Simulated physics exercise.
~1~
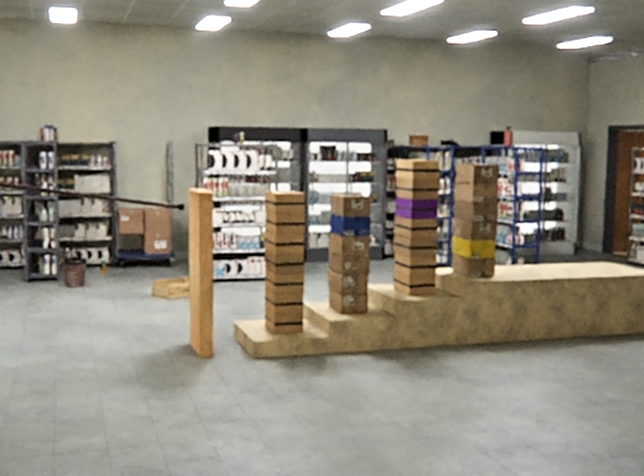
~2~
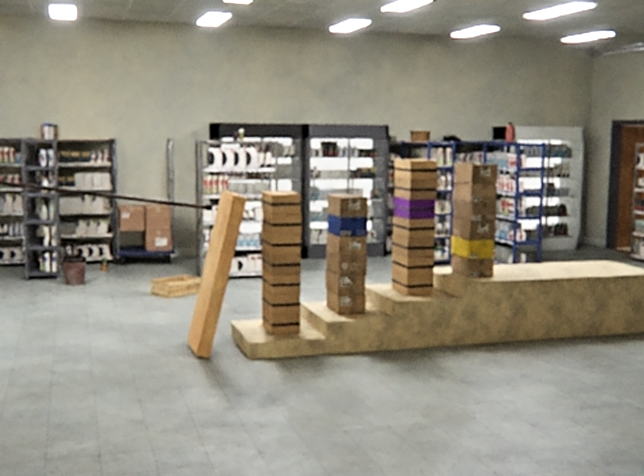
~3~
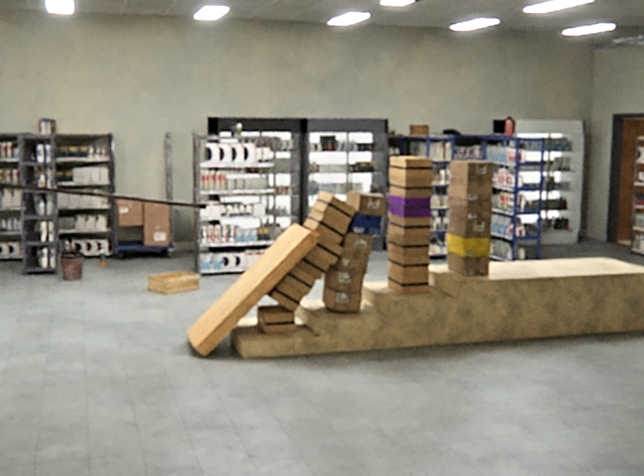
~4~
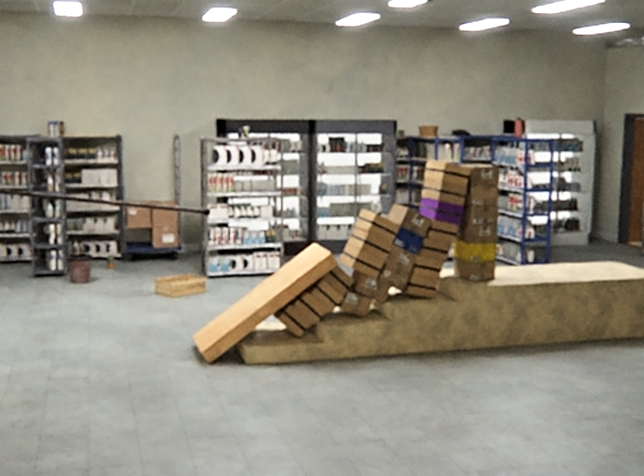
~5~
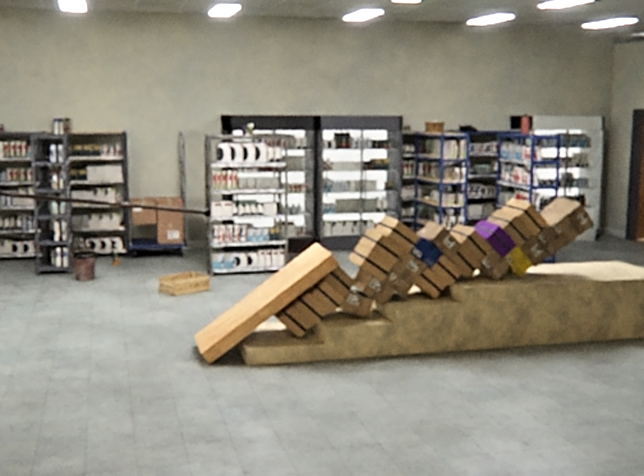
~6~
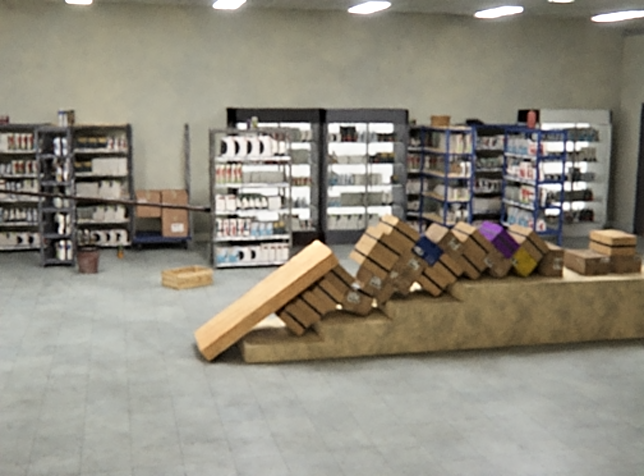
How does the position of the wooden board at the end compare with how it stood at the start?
At the start the board stood upright in front of the stacks, but by the end it was leaning over to the right against the toppled parcels.
